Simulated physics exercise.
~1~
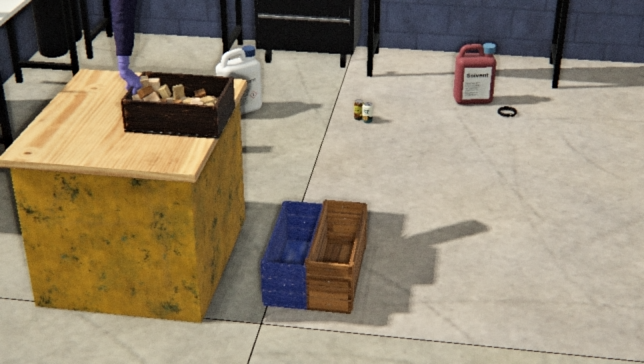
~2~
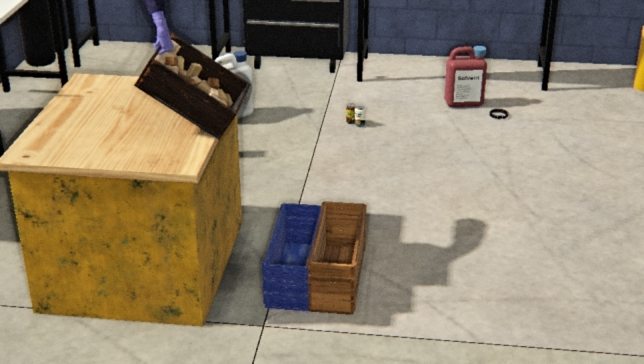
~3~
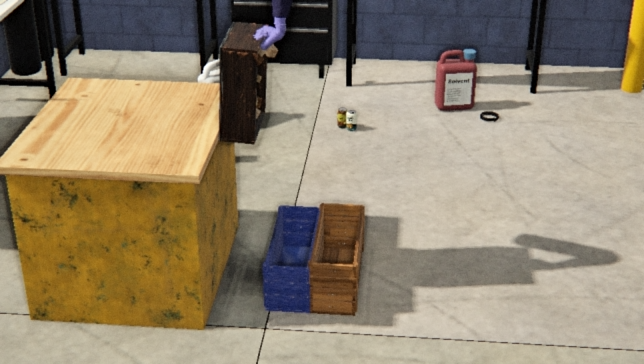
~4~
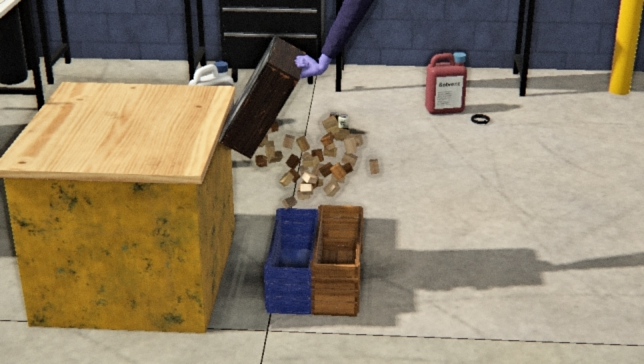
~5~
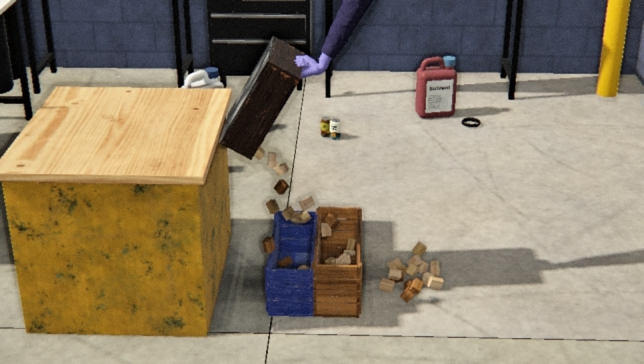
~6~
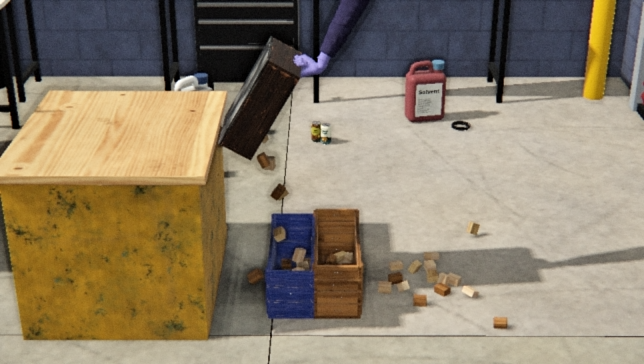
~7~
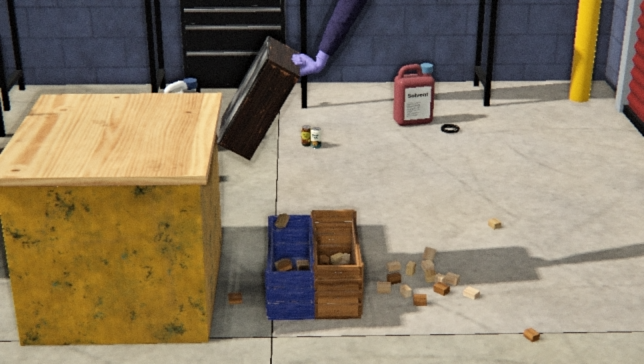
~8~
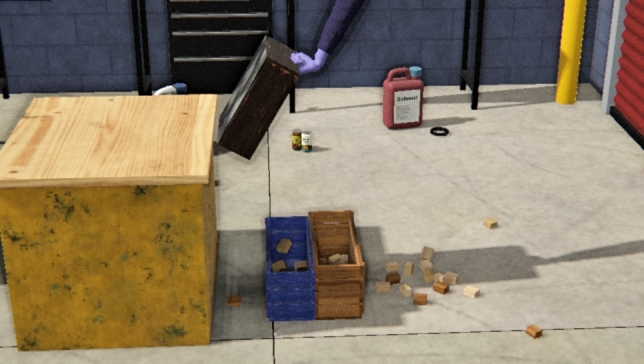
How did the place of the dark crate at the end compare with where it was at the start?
At the start it sat upright on top of the bench. By the end it was farther right, held steeply tipped by the gloved hand just past the bench's right edge.
A purple-gloved hand lifted a dark crate of wooden blocks off the bench and tipped it past the right edge, spilling them into the blue box and wooden trough, with others scattered on the floor, mostly to the right.
